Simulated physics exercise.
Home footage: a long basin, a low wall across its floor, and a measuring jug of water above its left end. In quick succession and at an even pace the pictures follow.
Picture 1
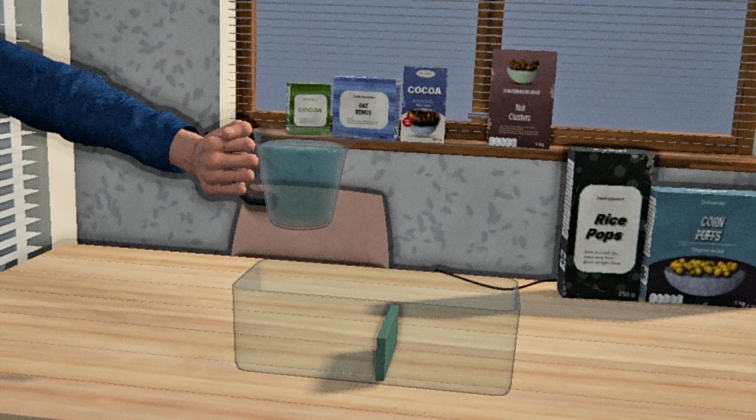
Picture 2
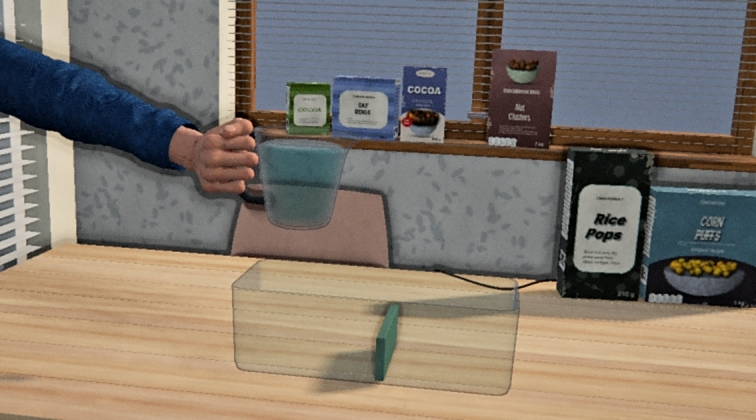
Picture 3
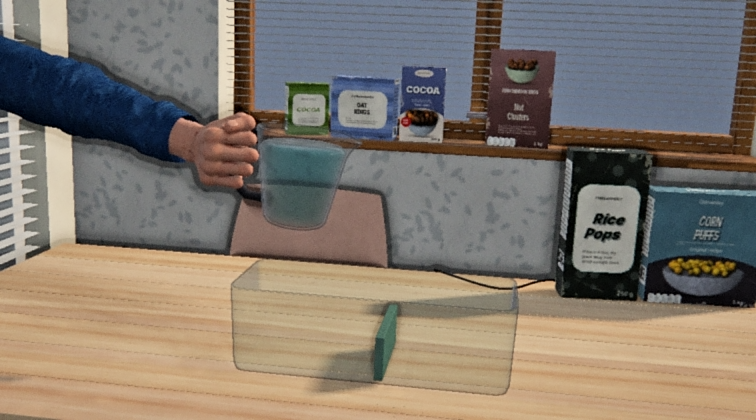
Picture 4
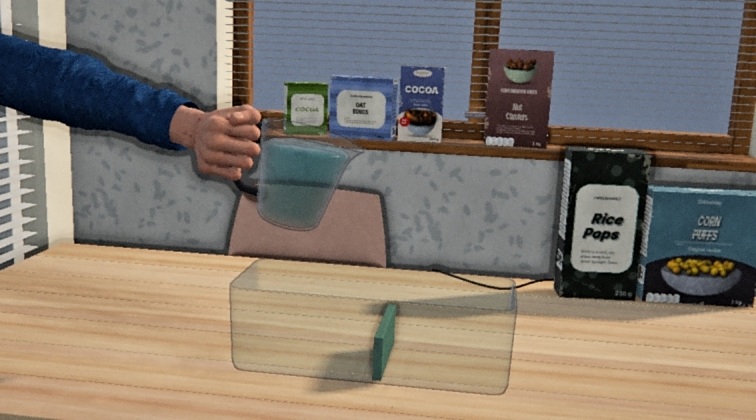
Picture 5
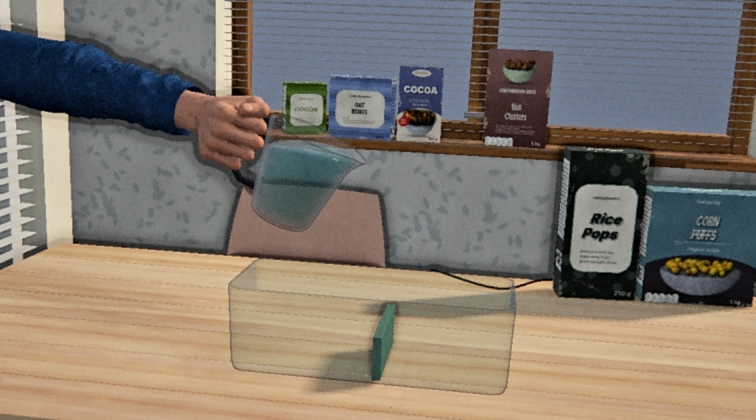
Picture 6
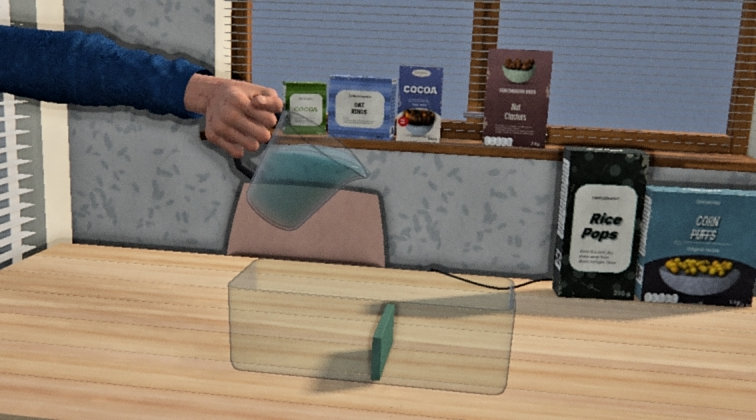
A hand steadily tilts a jug of blue liquid rightward above a clear basin.
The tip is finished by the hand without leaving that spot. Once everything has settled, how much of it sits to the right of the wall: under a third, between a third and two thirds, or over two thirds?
Most likely one third to two thirds will rest right of the wall.
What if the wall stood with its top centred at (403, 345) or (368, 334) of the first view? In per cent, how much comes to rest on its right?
The first one comes to 35 percent, while the second comes to 85 percent.
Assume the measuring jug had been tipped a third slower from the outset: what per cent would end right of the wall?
Around 60 per cent ends up there.
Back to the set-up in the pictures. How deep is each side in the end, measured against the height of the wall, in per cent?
Left 30 per cent, right 20.
A moment on, the measuring jug is tipped on its side and 42 per cent is still to pour, 3 is left of the wall and 30 right of it.
Next, the measuring jug is tipped right over and 4 per cent is still to pour, 46 is left of the wall and 41 right of it.
Then the measuring jug is tipped right over and 0 per cent is still to pour, 55 is left of the wall and 41 right of it.
Later the measuring jug is tipped right over and 0 per cent is still to pour, 55 is left of the wall and 42 right of it.
Finally, 55 per cent lies left of the wall, 42 right of it and 3 outside.
